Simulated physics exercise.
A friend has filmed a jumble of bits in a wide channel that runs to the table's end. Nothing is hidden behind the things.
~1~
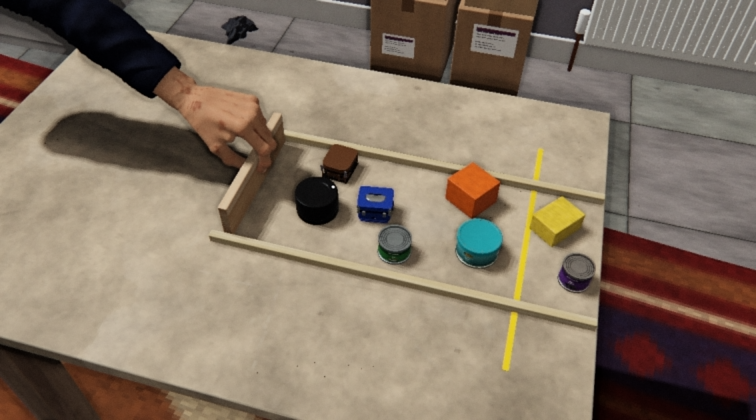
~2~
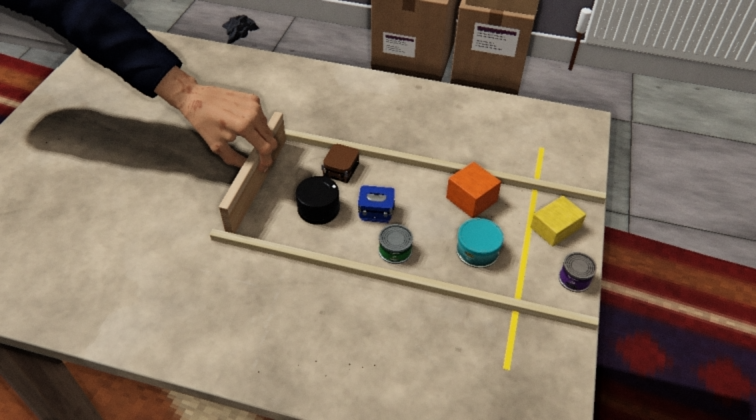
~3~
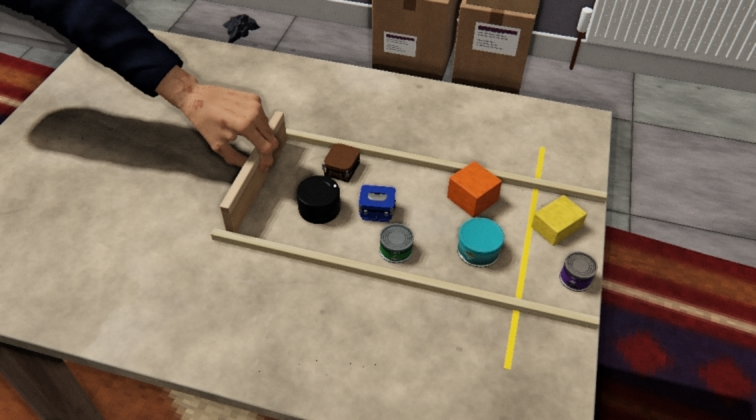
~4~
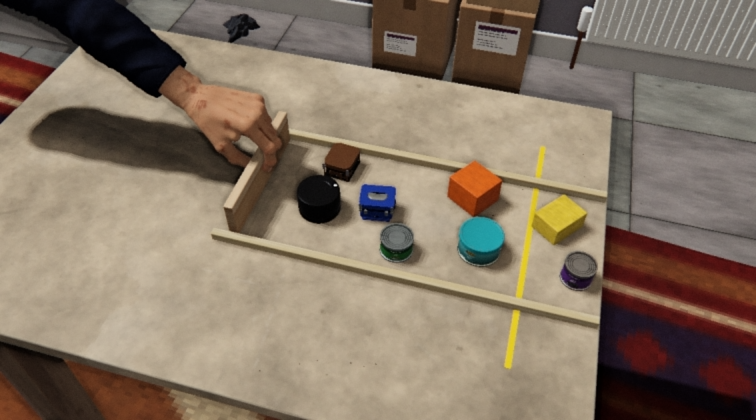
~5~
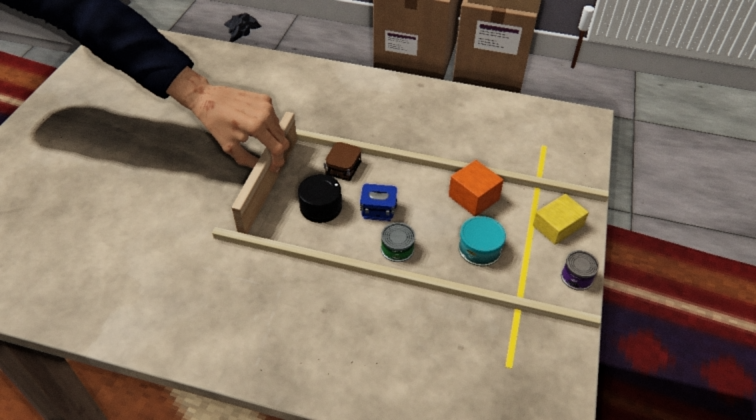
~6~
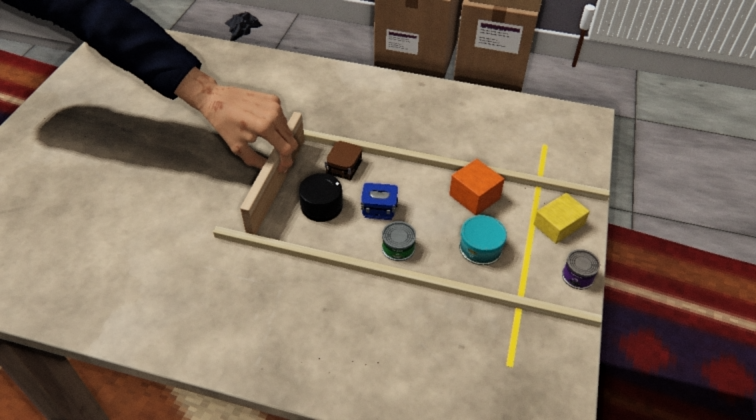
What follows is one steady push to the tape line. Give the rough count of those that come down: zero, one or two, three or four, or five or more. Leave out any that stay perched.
Here the number that fall off is one or two.
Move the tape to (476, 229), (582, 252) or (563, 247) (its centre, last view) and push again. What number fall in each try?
Try by try, 0, 5 and 4.
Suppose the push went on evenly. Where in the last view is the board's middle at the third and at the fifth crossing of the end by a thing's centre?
First at (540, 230), next at (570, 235).
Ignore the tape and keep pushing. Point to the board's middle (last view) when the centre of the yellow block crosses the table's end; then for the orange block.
For the yellow block at (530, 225), for the orange block at (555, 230).
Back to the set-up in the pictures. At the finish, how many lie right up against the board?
It touches 3.
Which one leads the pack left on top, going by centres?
It is the yellow block.
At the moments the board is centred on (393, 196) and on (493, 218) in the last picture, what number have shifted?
By then 4, and 8.
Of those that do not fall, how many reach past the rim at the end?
2 of them.
Soon after, none off yet; purple pot at rest near (581, 269); yellow block at rest near (561, 218); turquoise pot at rest near (482, 241).
Then, none off yet; purple pot at rest near (581, 269); yellow block at rest near (561, 218); turquoise pot moved about its own width near (510, 249).
At rest, the number that fall off is one or two; fallen, purple pot.
